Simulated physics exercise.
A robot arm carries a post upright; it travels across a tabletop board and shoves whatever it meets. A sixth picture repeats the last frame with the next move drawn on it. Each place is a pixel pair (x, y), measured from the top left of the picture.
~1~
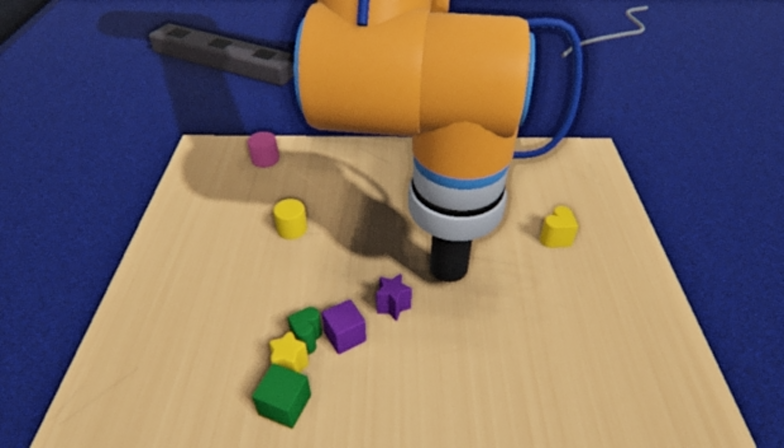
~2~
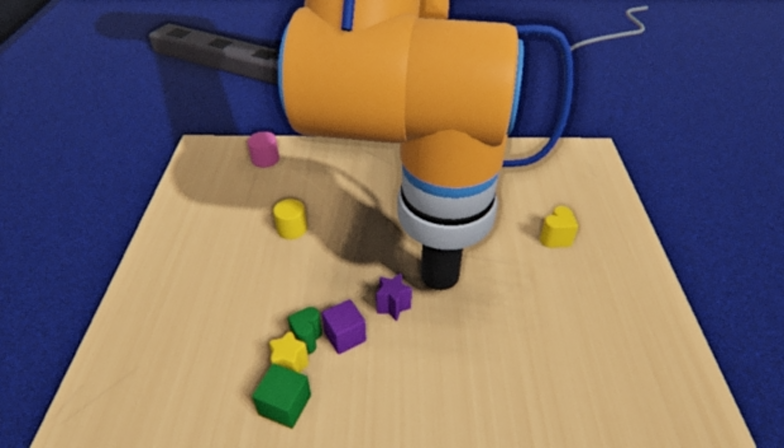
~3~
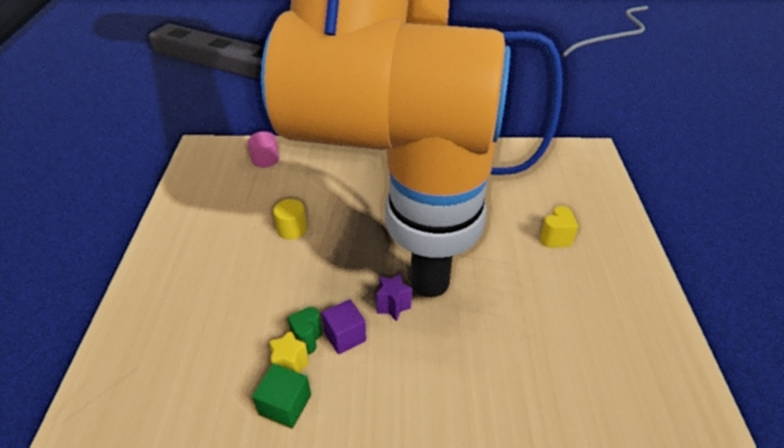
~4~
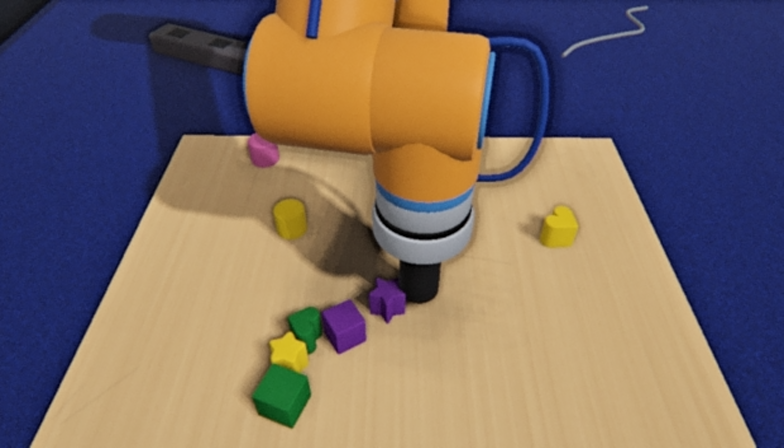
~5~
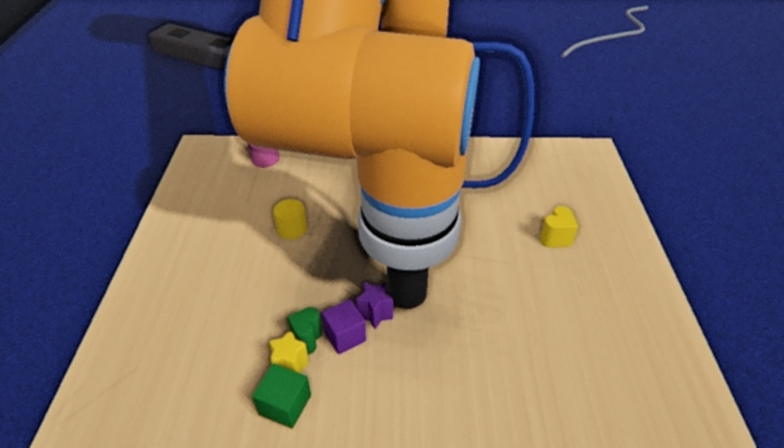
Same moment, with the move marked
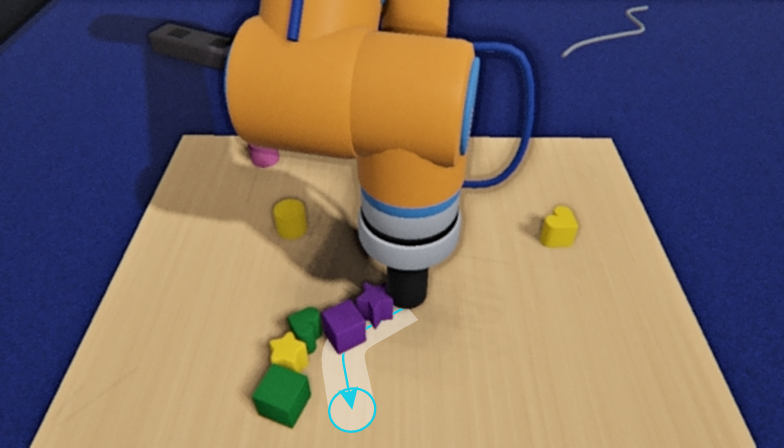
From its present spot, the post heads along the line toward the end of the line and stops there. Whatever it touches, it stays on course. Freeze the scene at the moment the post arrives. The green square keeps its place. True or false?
That claim is true.
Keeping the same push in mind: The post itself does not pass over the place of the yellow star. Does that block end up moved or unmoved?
It gets pushed out of place.
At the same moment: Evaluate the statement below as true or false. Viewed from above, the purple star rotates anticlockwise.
My answer: False.
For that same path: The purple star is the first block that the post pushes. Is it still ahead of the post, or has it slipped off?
It comes off the post's front.
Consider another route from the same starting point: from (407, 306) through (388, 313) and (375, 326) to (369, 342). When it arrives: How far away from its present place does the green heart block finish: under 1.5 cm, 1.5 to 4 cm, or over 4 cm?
The answer is 1.5 to 4 cm.
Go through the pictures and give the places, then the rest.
The first picture shows tip of the post (449, 268), middles of tops, green square (280, 385), yellow star (286, 347), green heart block (304, 319), purple square (343, 316), purple star (393, 286).
The second picture shows post (440, 276), nothing pushed.
The third picture shows post (430, 283), nothing pushed.
The fourth picture shows post (419, 289), purple star (387, 289).
The fifth picture shows post (407, 294), green square (280, 385), yellow star (286, 347), green heart block (304, 319), purple square (343, 316), purple star (375, 294).
The line goes from (407, 306) through (367, 328) and (344, 363) to (352, 409).
What follows on the original path. One third of the way, post (366, 316); yellow star (269, 349), turned 45° anticlockwise; green heart block (275, 321), turned 20° clockwise; purple square (304, 330); purple star (330, 311).
Two thirds of the way, post (342, 351); yellow star (239, 361), turned 55° anticlockwise; green heart block (264, 321), turned 40° clockwise; purple square (272, 346); purple star (307, 331), turned 35° clockwise.
At the end, post (351, 398); green square unmoved; yellow star (239, 361), turned 55° anticlockwise; green heart block (264, 321), turned 40° clockwise; purple square (272, 346); purple star (307, 331), turned 35° clockwise.
